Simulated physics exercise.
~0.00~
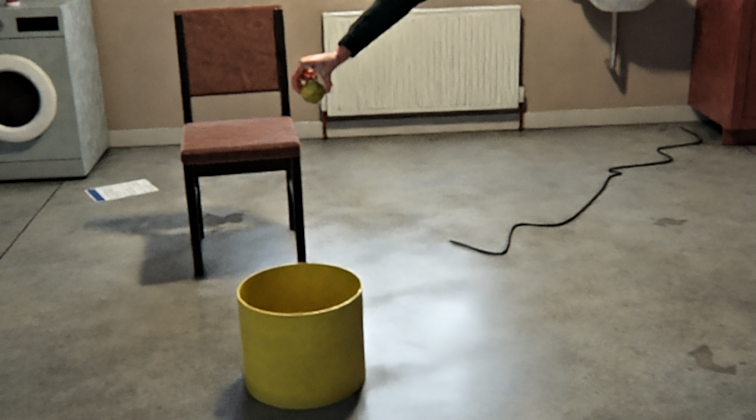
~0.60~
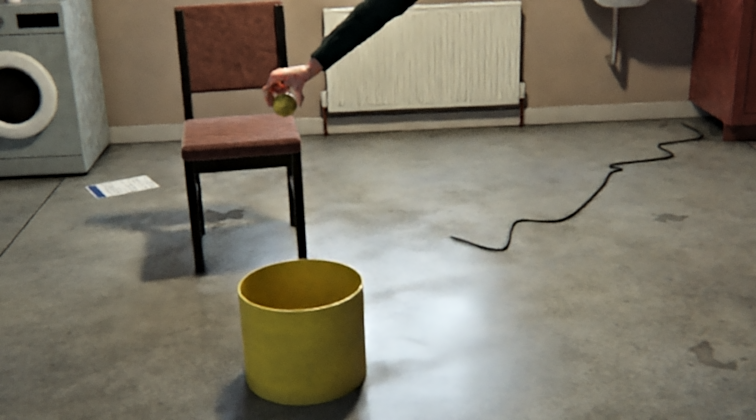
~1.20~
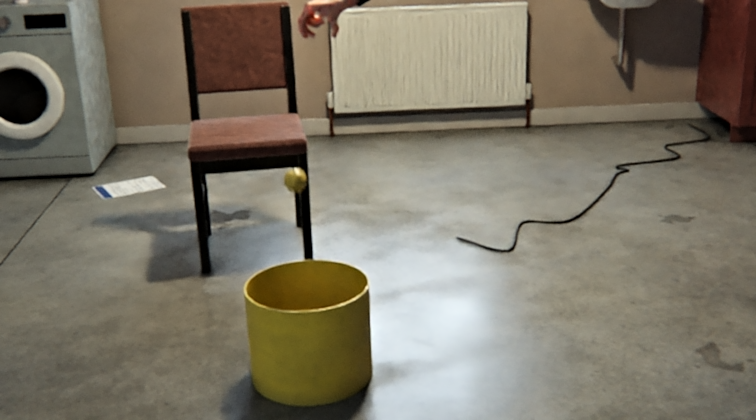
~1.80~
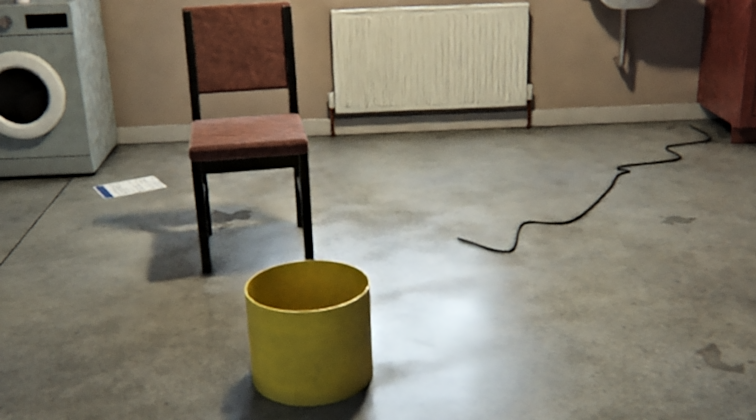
In a room with a washing machine, a chair and a radiator, a hand held a small yellow ball, moved it slightly left and down, then let go and drew back as the ball dropped into the yellow bucket on the floor.
